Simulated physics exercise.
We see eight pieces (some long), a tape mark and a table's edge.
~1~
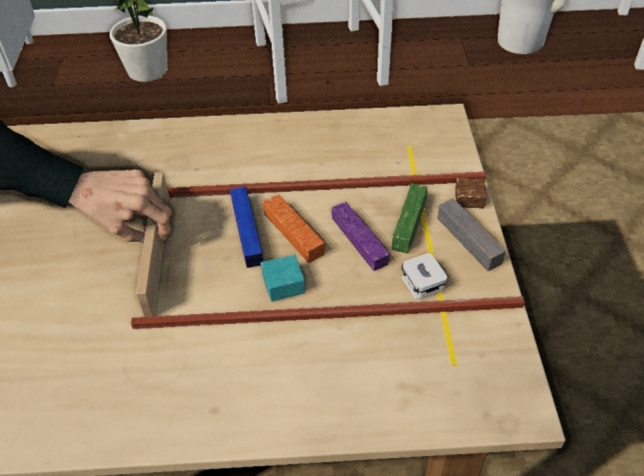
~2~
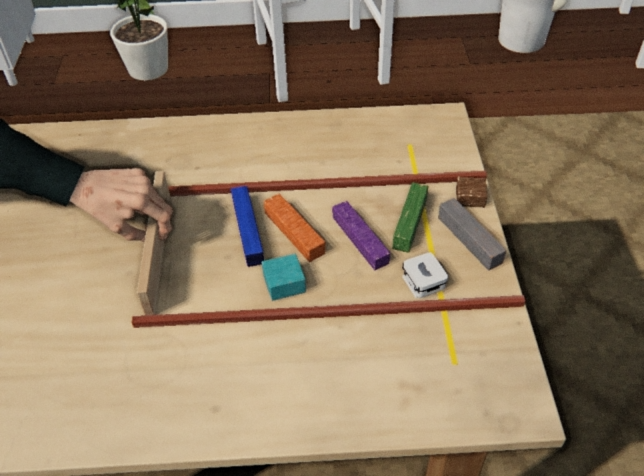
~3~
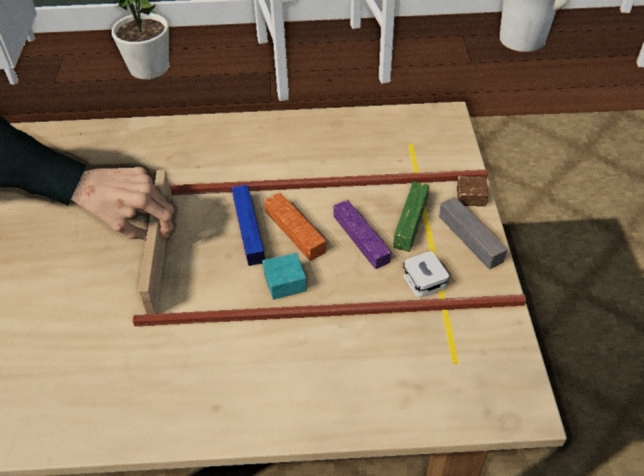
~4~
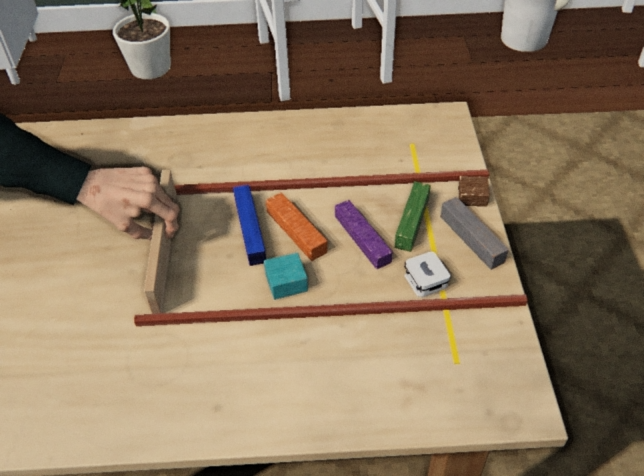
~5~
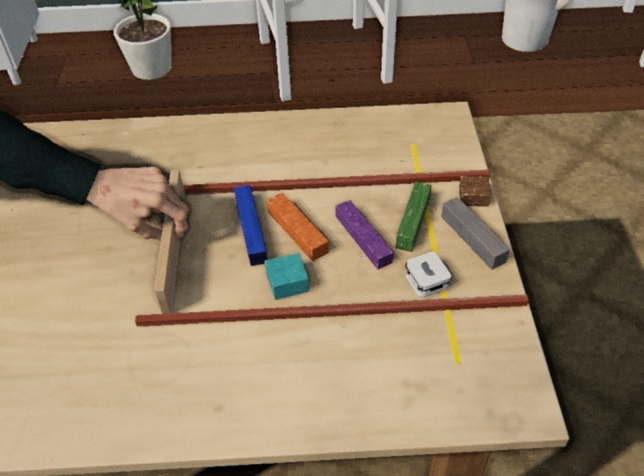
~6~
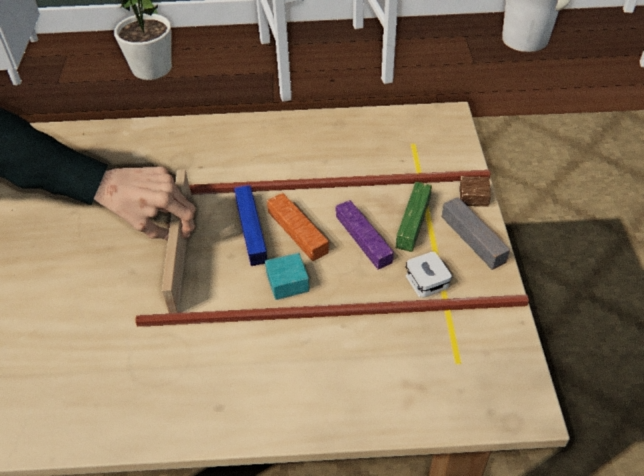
A hand in a dark sleeve grips an upright wooden board at the left of a pale wooden table, seen from above at an angle in a room with a potted plant. Between two red rails lie blue, orange, turquoise, purple and green pieces, a white case by a yellow line, and brown and grey pieces rightward. The board, at first still, slides slightly right, untouched pieces resting, the view almost steady.
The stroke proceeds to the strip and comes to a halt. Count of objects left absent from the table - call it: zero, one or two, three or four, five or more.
My call is one or two.
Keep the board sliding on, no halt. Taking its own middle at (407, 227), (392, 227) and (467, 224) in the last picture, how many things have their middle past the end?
0; 0; 5.
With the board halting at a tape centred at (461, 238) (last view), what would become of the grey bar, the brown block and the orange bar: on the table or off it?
In this case the grey bar drops; next, the brown block drops; last, the orange bar does not drop.
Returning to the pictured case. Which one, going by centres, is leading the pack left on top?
Going by centres, it is the green bar.
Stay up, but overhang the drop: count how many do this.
That comes to 0 of them.
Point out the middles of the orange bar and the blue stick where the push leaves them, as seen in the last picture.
Final spots - orange bar (457, 218), blue stick (438, 215).
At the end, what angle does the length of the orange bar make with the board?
It is near 0° out of line.
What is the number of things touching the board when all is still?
2.
Soon after, none off yet; brown block at rest near (475, 192); grey bar at rest near (474, 233); white case at rest near (428, 276).
After that, none off yet; brown block at rest near (475, 192); grey bar displaced a little near (485, 232); white case displaced about its own width near (452, 278).
In the end, the number that fall off is one or two; gone, grey bar and brown block.
